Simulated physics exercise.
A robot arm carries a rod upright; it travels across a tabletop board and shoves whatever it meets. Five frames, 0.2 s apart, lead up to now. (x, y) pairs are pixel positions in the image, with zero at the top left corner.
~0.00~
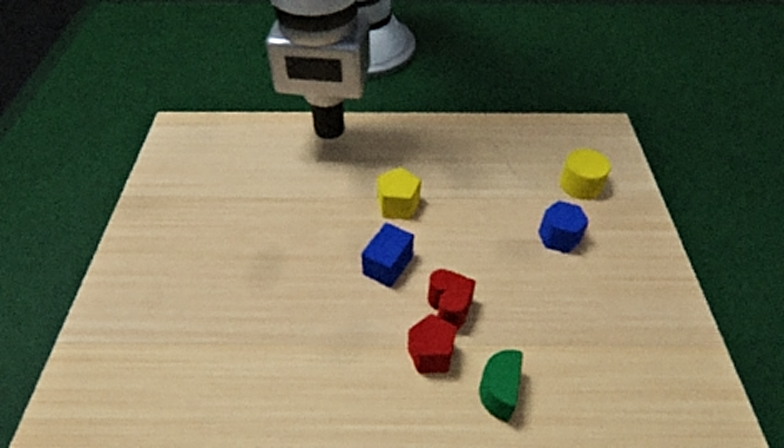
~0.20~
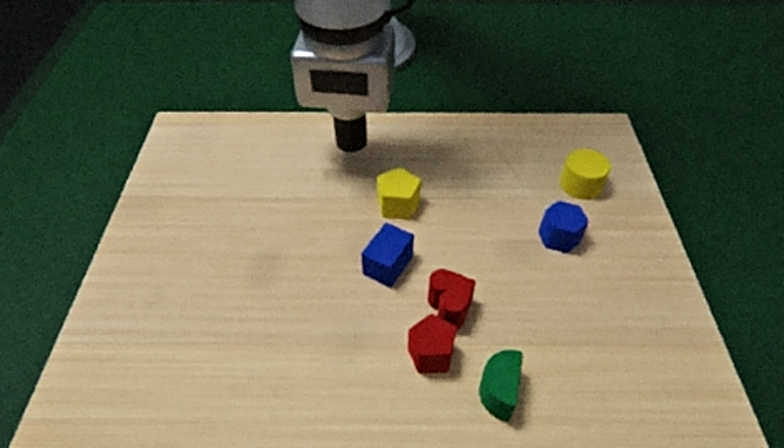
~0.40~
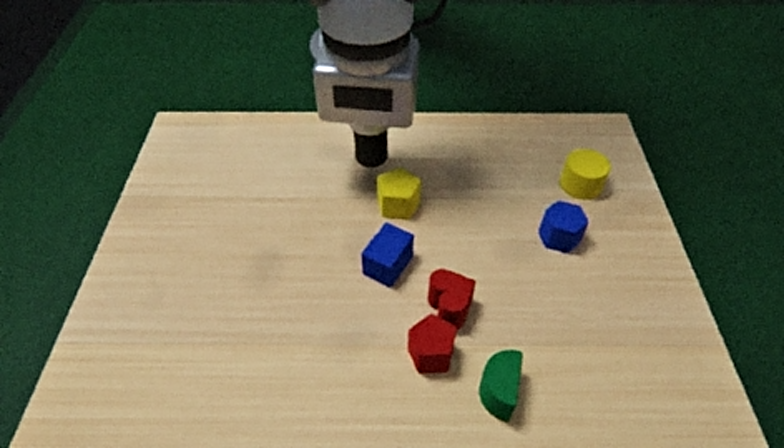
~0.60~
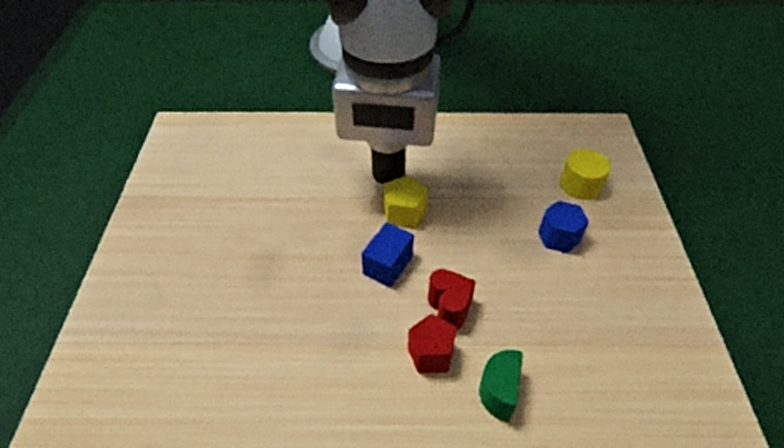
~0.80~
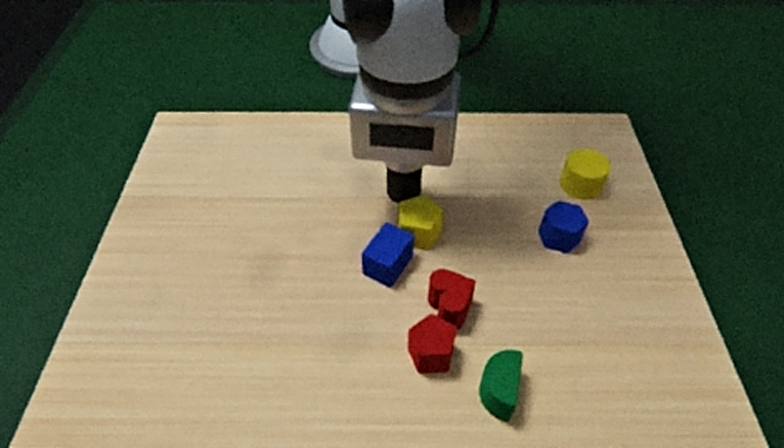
A robot arm moved down and to the right over a wooden board, then nudged the yellow five-sided block a short way in the same direction, while the red, blue and green blocks stayed still.
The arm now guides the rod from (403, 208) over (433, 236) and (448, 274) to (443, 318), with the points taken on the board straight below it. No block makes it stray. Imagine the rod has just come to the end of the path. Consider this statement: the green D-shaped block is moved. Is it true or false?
The claim holds.
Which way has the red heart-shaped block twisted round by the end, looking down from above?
Seen from above, its turn is counter-clockwise.
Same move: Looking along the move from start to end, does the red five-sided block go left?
Answer: No.
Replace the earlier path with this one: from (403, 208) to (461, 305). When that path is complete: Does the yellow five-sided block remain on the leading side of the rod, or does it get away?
My answer is that the yellow five-sided block is still ahead.
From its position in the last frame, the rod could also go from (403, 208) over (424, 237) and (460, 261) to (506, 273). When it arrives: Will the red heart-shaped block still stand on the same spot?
No
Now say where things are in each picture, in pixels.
The first picture shows tip of the rod (330, 129), middles of tops, yellow five-sided block (398, 183), red five-sided block (433, 335), red heart-shaped block (453, 288), green D-shaped block (505, 374).
The second picture shows rod (352, 142), nothing pushed.
The third picture shows rod (371, 157), nothing pushed.
The fourth picture shows rod (389, 174), yellow five-sided block (405, 191).
The fifth picture shows rod (404, 192), yellow five-sided block (420, 211), red five-sided block (433, 335), red heart-shaped block (453, 288), green D-shaped block (505, 374).
What follows on the original path. One third of the way, rod (435, 221); yellow five-sided block (445, 246), turned 25° clockwise.
Two thirds of the way, rod (450, 260); yellow five-sided block (471, 286); red five-sided block (431, 344), turned 30° clockwise; red heart-shaped block (462, 322).
At the end, rod (445, 304); yellow five-sided block (474, 331), turned 15° anticlockwise; red five-sided block (421, 360), turned 50° clockwise; red heart-shaped block (475, 374), turned 25° anticlockwise; green D-shaped block (520, 386), turned 25° anticlockwise.
